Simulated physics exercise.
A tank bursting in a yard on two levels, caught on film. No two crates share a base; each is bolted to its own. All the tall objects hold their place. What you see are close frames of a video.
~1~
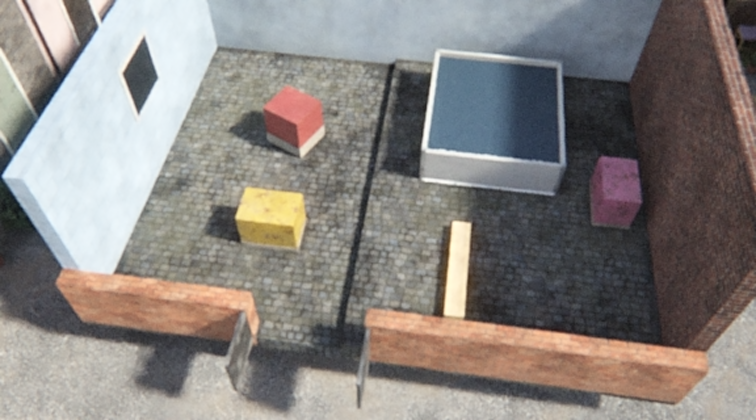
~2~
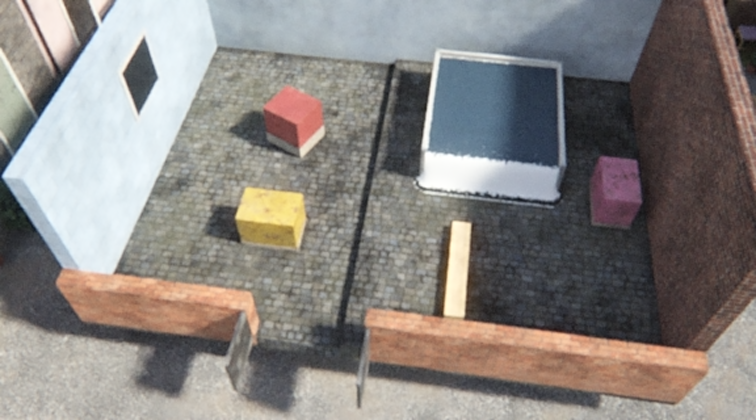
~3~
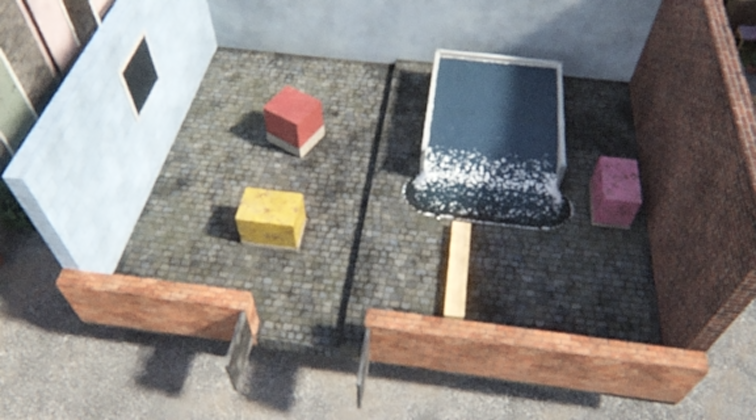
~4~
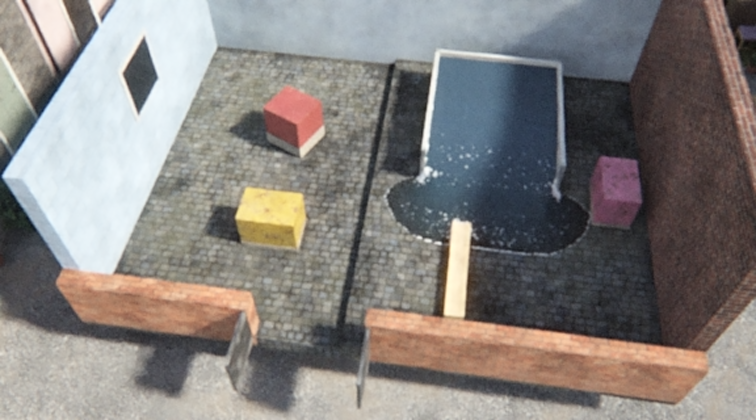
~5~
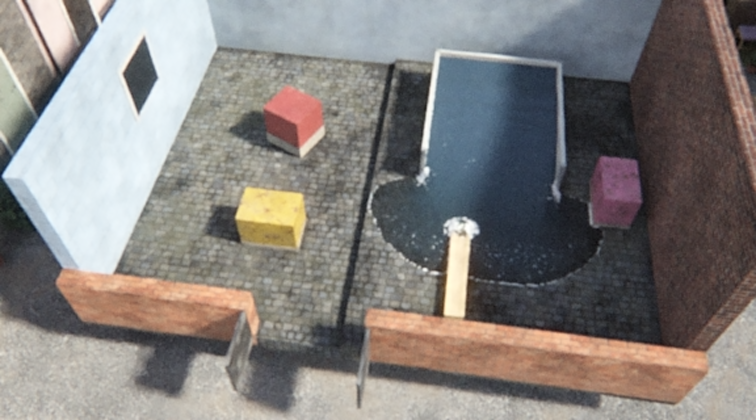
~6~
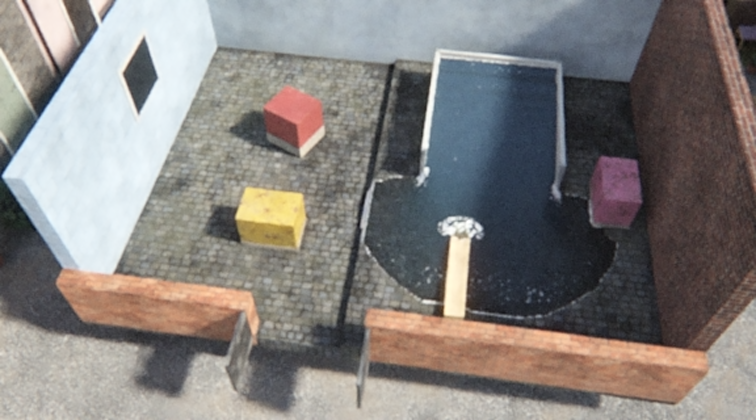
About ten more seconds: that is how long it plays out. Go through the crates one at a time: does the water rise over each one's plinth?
One at a time: The yellow crate - water gets over; the red crate - water stays below; the pink crate - water gets over.
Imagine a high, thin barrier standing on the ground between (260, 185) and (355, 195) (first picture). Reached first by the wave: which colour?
My answer: The pink one.
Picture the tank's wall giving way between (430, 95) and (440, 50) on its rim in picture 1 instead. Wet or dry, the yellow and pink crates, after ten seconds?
In my view the yellow crate gets reached, and the pink crate is never reached.
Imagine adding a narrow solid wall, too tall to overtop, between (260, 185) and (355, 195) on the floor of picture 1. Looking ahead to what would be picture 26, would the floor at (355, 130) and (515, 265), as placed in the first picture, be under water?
Untouched, reached.
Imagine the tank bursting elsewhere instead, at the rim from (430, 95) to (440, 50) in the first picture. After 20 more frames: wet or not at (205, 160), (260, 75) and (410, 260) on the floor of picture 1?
Sodden, then sodden, then spared.
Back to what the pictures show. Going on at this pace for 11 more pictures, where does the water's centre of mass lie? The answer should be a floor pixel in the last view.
Centre point: Around (494, 218).
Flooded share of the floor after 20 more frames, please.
Estimate: Some 45 in a hundred.
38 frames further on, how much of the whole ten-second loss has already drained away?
Log: Around 75 %, estimated.
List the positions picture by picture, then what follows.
The open tank at (495, 107) is whole and still, in the first frame.
Water pours out at (489, 177) and has run to (556, 199), in the second frame.
Water pours out at (489, 177) and has run to (565, 215), in the third frame.
Water pours out at (489, 178) and has run to (574, 235), in the fourth frame.
Water pours out at (489, 178) and has run to (549, 277), in the fifth frame.
The front is at (541, 309), out from the gap at (489, 178), in the sixth frame.
A moment on, water covers 30 % of the floor; the yellow crate not reached, the red crate not reached, the pink crate water round its plinth.
Next, water covers 35 % of the floor; the yellow crate water round its plinth, the red crate not reached, the pink crate water round its plinth.
Then, water covers 45 % of the floor; the yellow crate water round its plinth, the red crate not reached, the pink crate water round its plinth.
Later, water covers 70 % of the floor; the yellow crate water round its plinth, the red crate water round its plinth, the pink crate water round its plinth.
In the end, water covers 95 % of the floor; the yellow crate was topped, the red crate stayed above the water, the pink crate was topped.
